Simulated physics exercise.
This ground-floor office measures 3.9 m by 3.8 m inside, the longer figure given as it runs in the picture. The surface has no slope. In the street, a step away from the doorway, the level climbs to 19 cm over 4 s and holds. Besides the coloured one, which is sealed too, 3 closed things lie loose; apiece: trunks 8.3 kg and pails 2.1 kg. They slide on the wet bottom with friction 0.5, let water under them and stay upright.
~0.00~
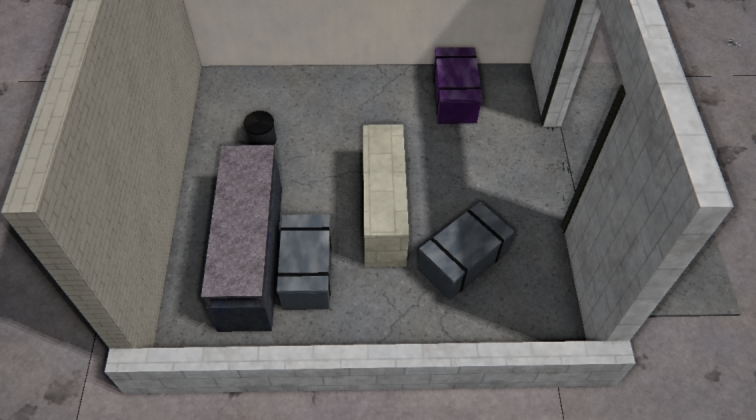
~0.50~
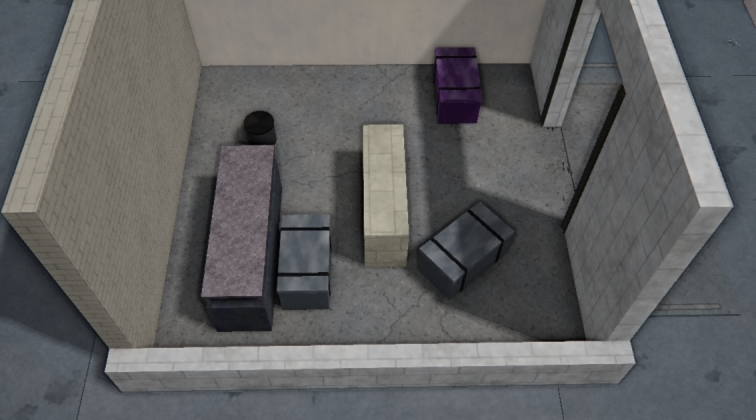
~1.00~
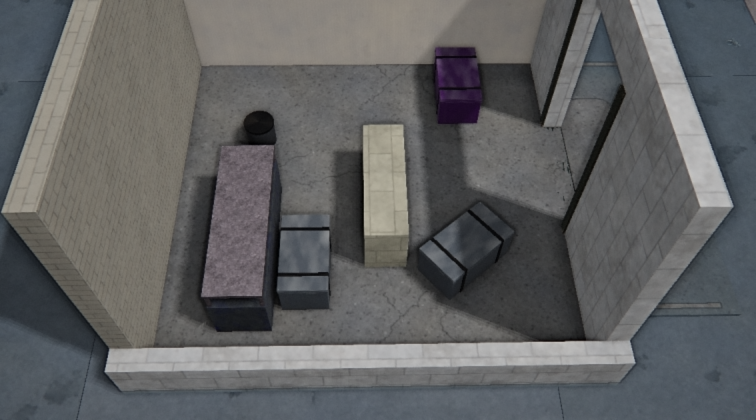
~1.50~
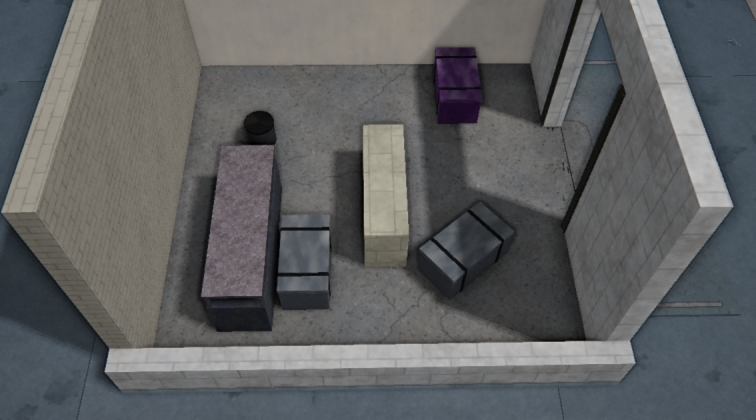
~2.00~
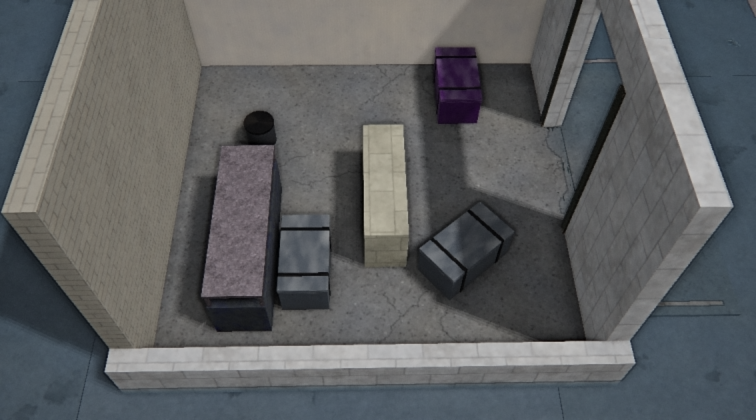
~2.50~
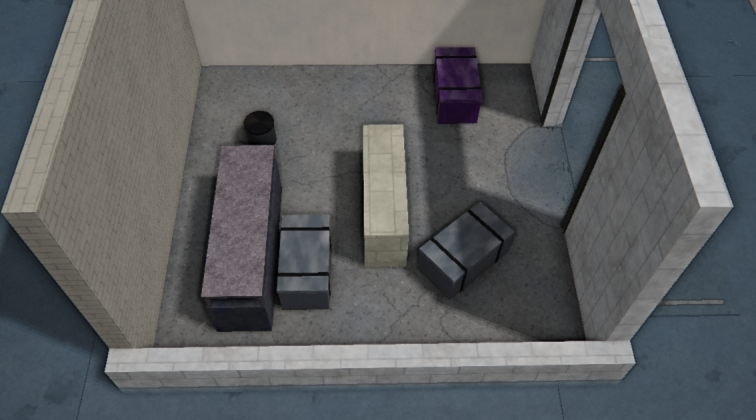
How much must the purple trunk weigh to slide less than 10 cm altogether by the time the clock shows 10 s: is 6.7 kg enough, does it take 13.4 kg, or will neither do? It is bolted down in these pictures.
Verdict: Neither load is enough.
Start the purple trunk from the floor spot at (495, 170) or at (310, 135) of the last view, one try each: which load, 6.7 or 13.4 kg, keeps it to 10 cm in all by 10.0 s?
In that order: Neither holds; neither holds.
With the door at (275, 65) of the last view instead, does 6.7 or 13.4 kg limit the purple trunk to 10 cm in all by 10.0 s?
In that case the lower weight is enough.
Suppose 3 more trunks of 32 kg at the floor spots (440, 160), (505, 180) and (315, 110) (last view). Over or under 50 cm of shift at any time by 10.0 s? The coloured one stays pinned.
In that order: Under, over, less.
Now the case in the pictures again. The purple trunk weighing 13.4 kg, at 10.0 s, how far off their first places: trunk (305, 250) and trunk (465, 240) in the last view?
In turn: 30 cm, 10 cm.
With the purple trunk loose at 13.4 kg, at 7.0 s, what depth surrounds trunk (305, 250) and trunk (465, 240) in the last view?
Roughly 3 and 4 cm.
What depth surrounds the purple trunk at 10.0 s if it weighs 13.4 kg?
About 11 cm.
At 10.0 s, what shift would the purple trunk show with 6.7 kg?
Roughly 140 cm.
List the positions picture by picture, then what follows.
In the first frame, the purple trunk at (458, 73) rests on the ground; water covers 0.0 m2; 0 of 4 have shifted.
In the second frame, the purple trunk at (458, 73) rests on the ground; 0.0 m2 under water; 0 of 4 have shifted.
In the third frame, the purple trunk at (458, 73), on the bottom; 0.0 m2 under water; 0 of 4 have shifted.
In the fourth frame, the purple trunk at (458, 73), on the bottom; 0.0 m2 under water; 0 of 4 have shifted.
In the fifth frame, the purple trunk at (458, 73), on the bottom; water covers 0.0 m2; 0 of 4 have shifted.
In the sixth frame, the purple trunk at (458, 73) rests on the ground; water covers 0.5 m2; 0 of 4 have shifted.
After 3.5 s the purple trunk would be 0 cm from its start with 6.7 kg and 0 cm from its start with 13.4 kg; 0 cm of water round it then.
After 4.5 s the purple trunk would be 4 cm from its start with 6.7 kg and 0 cm from its start with 13.4 kg; 3 cm of water round it then.
After 7.0 s the purple trunk would be 76 cm from its start with 6.7 kg and 73 cm from its start with 13.4 kg; 6 cm of water round it then.
After 10.0 s the purple trunk would be 132 cm from its start with 6.7 kg and 200 cm from its start with 13.4 kg; 11 cm of water round it then.
